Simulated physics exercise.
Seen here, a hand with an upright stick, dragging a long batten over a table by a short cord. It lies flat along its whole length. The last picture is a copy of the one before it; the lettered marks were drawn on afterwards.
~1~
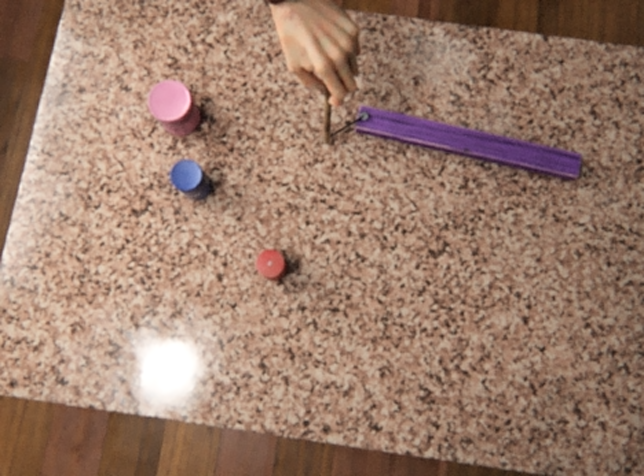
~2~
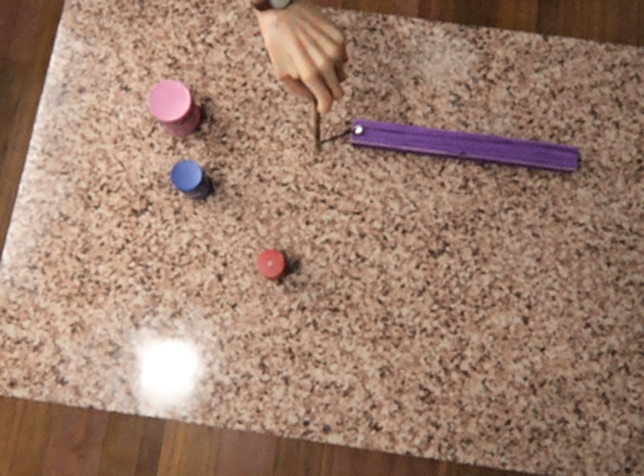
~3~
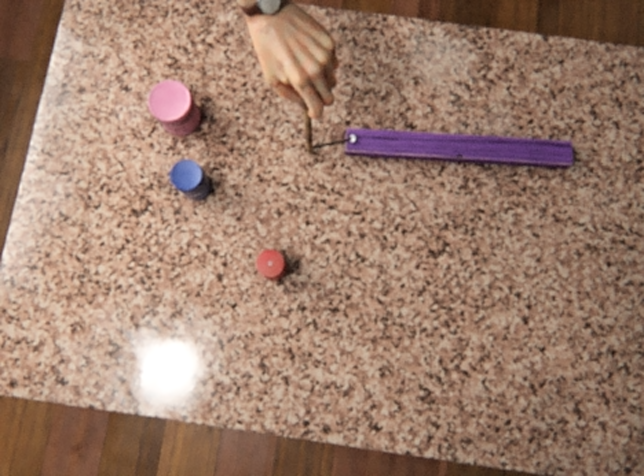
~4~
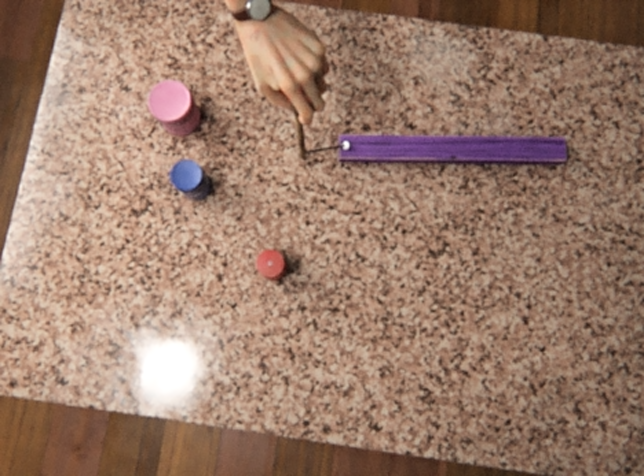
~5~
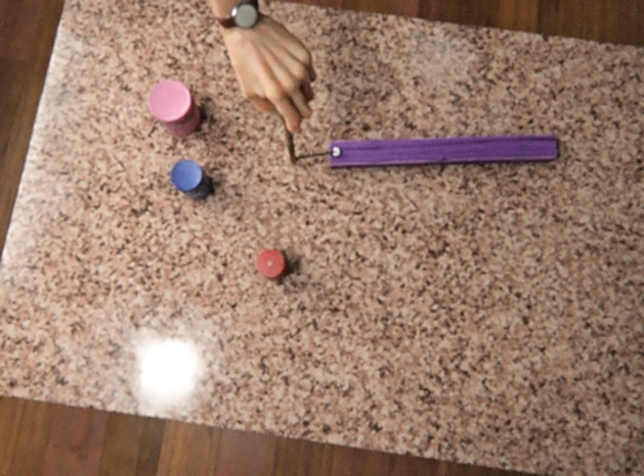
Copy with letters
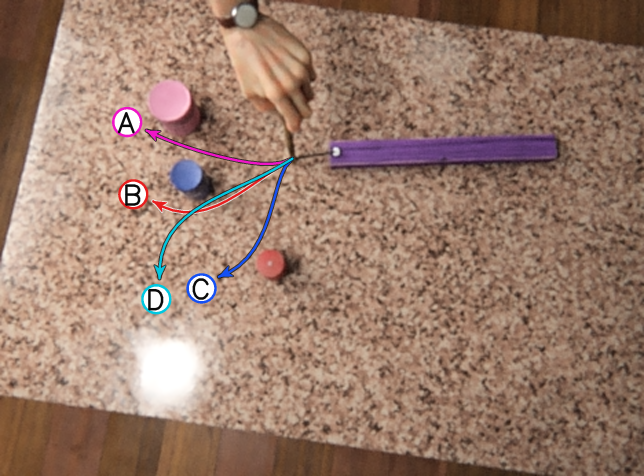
A long purple batten lies flat on a speckled pinkish-brown stone table, seen from above, with dark wooden floor at the edges. Left of it stand a pink jar, a blue jar just below and a small red candle lower toward the middle. A hand holding an upright stick moves left and slightly down, dragging the batten leftward by a short cord as it swings nearly level, while the camera stays still.
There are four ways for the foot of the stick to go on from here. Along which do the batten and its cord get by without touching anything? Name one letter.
Path D.
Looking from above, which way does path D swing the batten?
On that path, anticlockwise.
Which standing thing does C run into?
It is the red candle.
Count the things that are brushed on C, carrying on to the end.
In all, one.
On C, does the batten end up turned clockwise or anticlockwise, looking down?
Anticlockwise.
On the marked copy, A from (293, 159) via (217, 156) to (147, 131); B from (293, 159) via (227, 201) to (153, 202); C from (293, 159) via (265, 228) to (219, 277); D from (293, 159) via (204, 205) to (159, 278).
Following D. Soon after the start, foot of the stick (234, 190), middle of the batten (383, 161).
Later, foot of the stick (176, 228), middle of the batten (322, 180).
In the end, foot of the stick (161, 284), middle of the batten (291, 200); nothing has been touched.
As for the rest, A meets the pink jar; B meets the blue jar; C meets the red candle.
